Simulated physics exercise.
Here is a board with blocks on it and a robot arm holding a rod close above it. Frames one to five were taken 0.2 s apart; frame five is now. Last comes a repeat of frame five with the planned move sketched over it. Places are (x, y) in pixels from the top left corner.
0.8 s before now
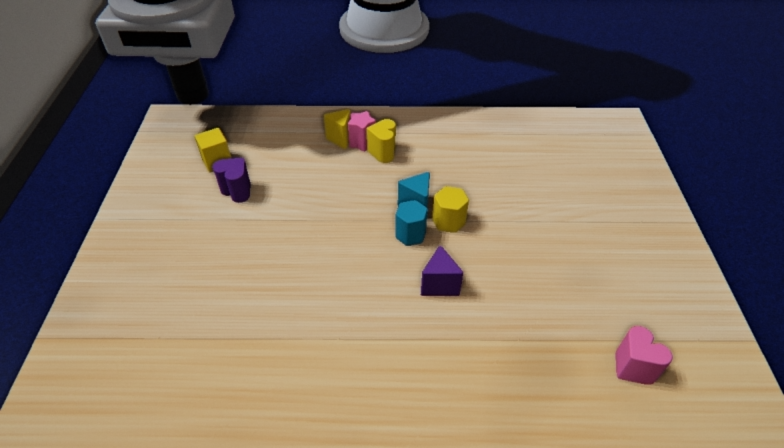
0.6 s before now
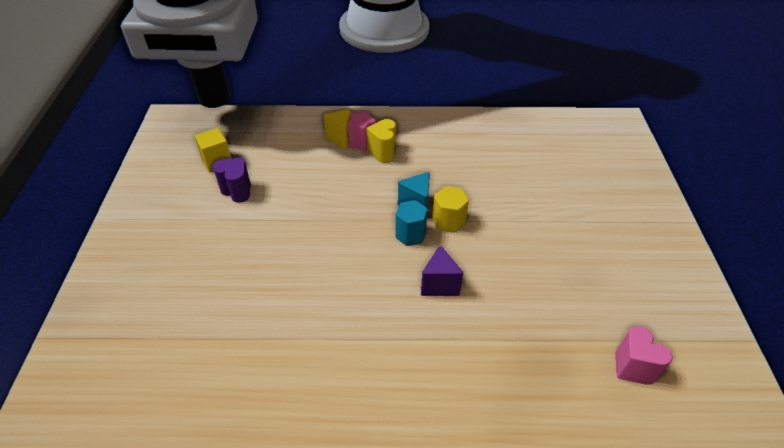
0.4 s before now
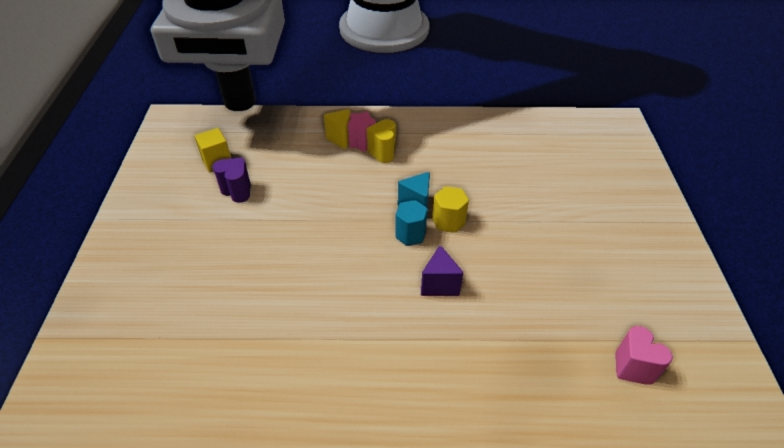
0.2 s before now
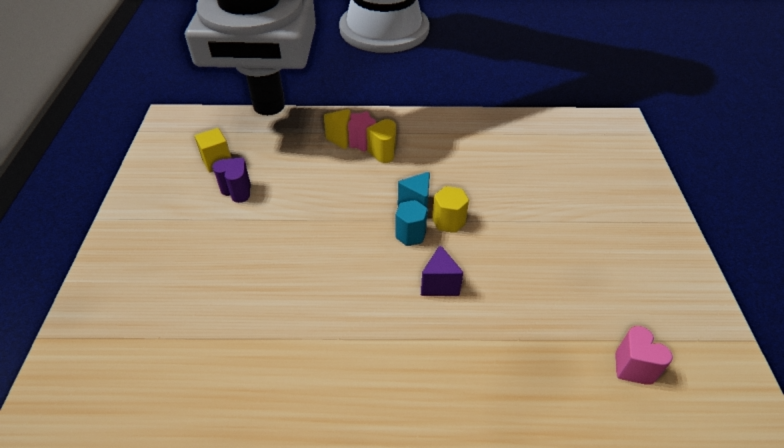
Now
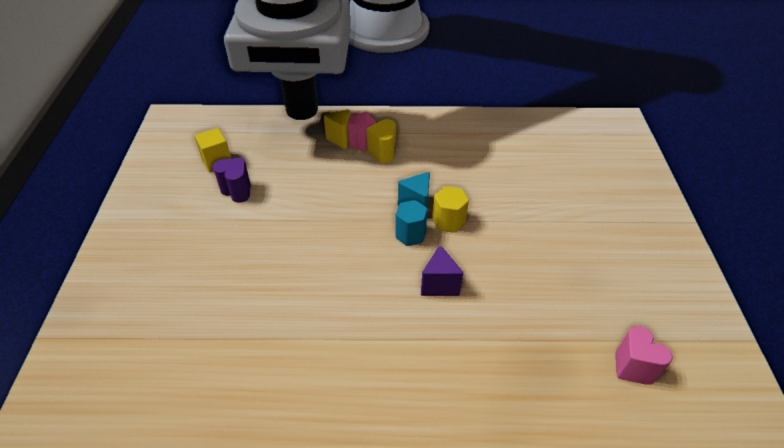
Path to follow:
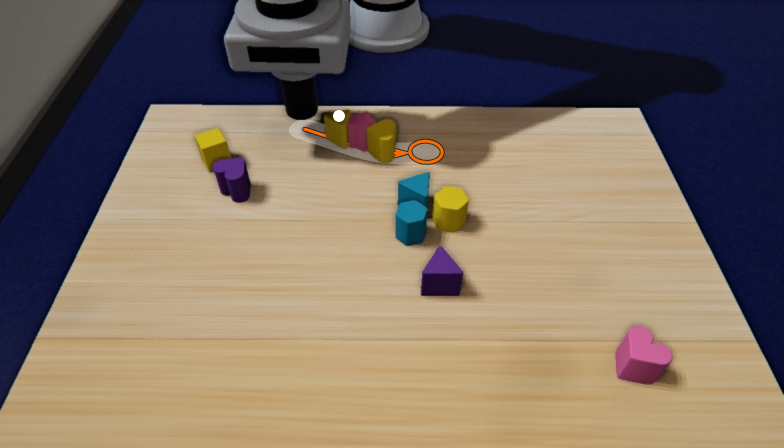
A robot arm with a black rod hangs over the far left edge of a pale wooden board on a blue floor, seen from above at an angle. A yellow cube and purple block sit at left, yellow and pink blocks in a row at the back, turquoise, yellow and purple blocks mid-board, and a pink heart at lower right. The arm glides steadily right along the back edge while the blocks and camera stay still.
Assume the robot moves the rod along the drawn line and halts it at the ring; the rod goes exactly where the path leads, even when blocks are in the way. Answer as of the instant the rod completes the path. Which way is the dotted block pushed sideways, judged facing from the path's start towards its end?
Taking start-to-end as forward, the block's sideways shift goes to the right.
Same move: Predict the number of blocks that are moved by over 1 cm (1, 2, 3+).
I expect three or more blocks to be moved by more than 1 cm.
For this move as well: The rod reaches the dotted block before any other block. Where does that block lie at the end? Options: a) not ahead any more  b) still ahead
Answer: A.
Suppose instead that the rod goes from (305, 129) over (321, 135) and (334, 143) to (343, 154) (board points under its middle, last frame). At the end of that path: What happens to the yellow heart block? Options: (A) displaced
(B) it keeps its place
Answer: A.
Path on the board, from (305, 129) by way of (342, 141) and (382, 152) to (426, 152); the dot is on the yellow triangular block.
What follows on the original path. One third of the way, rod (342, 124); yellow triangular block (369, 124), turned 15° anticlockwise; pink star-shaped block (391, 122), turned 15° anticlockwise; yellow heart block (409, 134).
Two thirds of the way, rod (382, 134); yellow triangular block (406, 134), turned 45° anticlockwise; pink star-shaped block (413, 120), turned 55° anticlockwise; yellow heart block (438, 139).
At the end, rod (427, 134); yellow triangular block (438, 144); pink star-shaped block (439, 113), turned 140° anticlockwise; yellow heart block (460, 144), turned 45° anticlockwise; turquoise triangular block in place.
